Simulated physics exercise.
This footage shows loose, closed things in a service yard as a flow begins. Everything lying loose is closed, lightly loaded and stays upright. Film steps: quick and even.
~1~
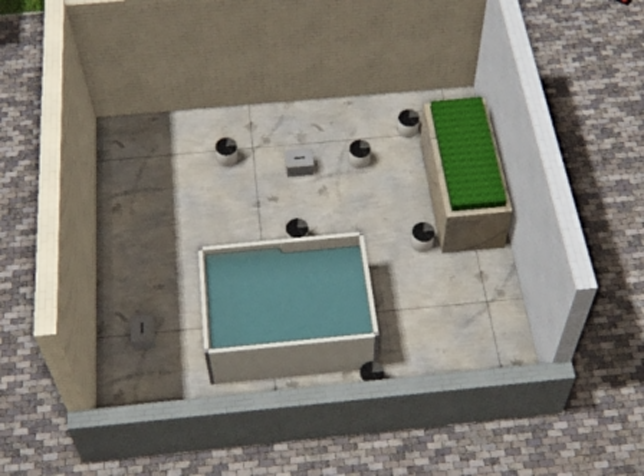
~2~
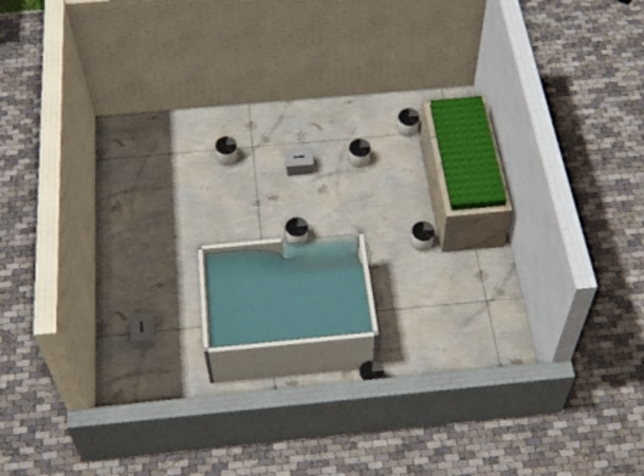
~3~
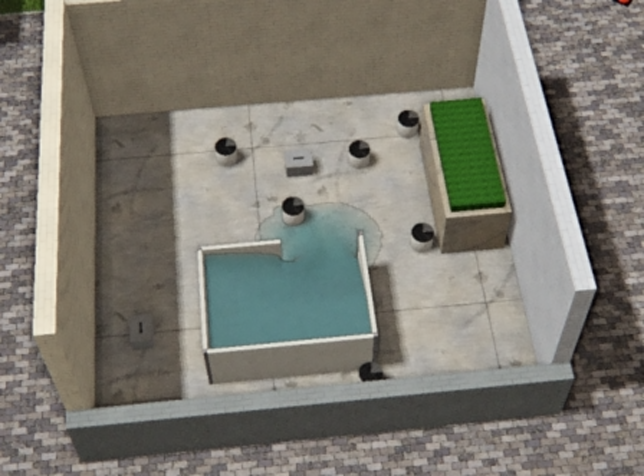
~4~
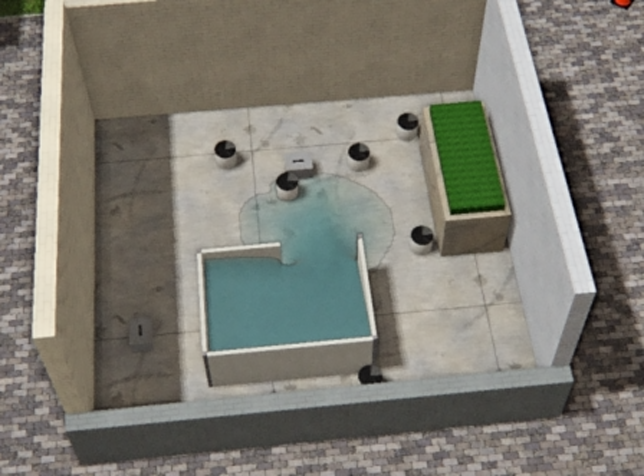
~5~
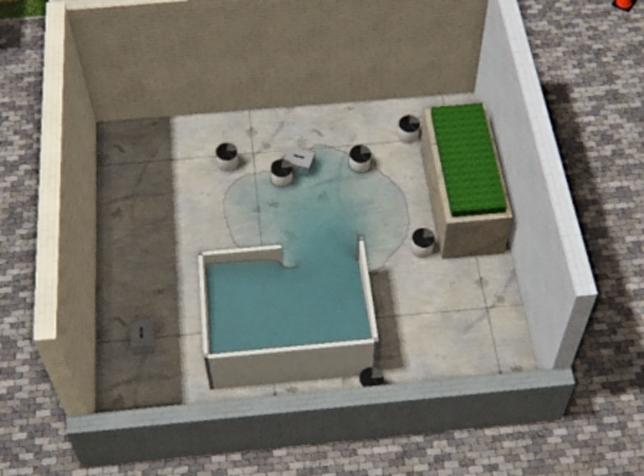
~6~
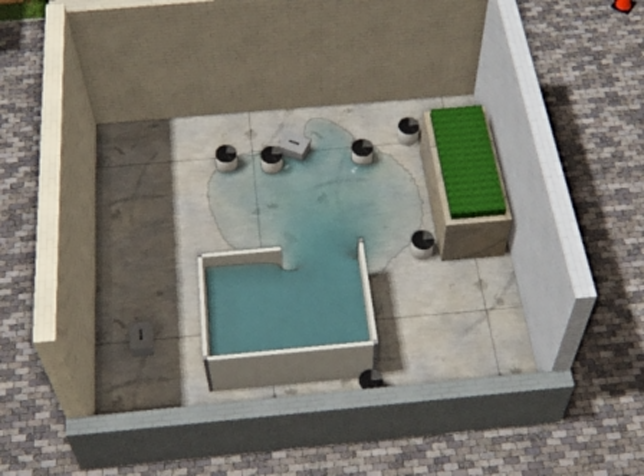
Water pours through an opening in the back wall of a pool in a walled yard and spreads across the pale floor. It pushes the nearest round pail back and to the left, then reaches a small grey box, which shifts slightly and turns as the pail draws close beside it.
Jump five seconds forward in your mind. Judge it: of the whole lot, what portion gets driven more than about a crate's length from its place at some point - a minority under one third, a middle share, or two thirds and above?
The things swept well aside make up two thirds or a bigger part.
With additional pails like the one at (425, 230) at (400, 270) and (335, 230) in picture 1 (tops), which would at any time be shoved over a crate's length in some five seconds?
Result, in sequence - short of that distance / displaced that far.
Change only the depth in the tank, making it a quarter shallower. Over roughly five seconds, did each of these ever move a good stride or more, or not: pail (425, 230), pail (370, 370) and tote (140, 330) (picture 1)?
Object 1: Stayed below the mark. Object 2: Stayed below the mark. Object 3: Stayed below the mark.
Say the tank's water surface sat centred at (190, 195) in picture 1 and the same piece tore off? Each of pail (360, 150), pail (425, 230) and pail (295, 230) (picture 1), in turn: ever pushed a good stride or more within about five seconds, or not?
Far enough, Far enough, Not far.
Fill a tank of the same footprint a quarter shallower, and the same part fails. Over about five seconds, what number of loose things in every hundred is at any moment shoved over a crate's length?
My figure is 60 percent.
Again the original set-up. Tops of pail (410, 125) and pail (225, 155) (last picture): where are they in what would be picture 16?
Estimated positions: (455, 124) and (114, 117), approximately.
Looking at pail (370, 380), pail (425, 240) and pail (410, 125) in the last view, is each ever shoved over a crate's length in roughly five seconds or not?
Never got far, then went a long way, then went a long way.
A moment on, 3 of 8 are well off their spots; 1 afloat.
Next, 5 of 8 are well off their spots; 4 afloat.
Later, 5 of 8 are well off their spots; 4 afloat.
In the end, 5 of 8 are well off their spots, and 6 have been at some point; 5 afloat.
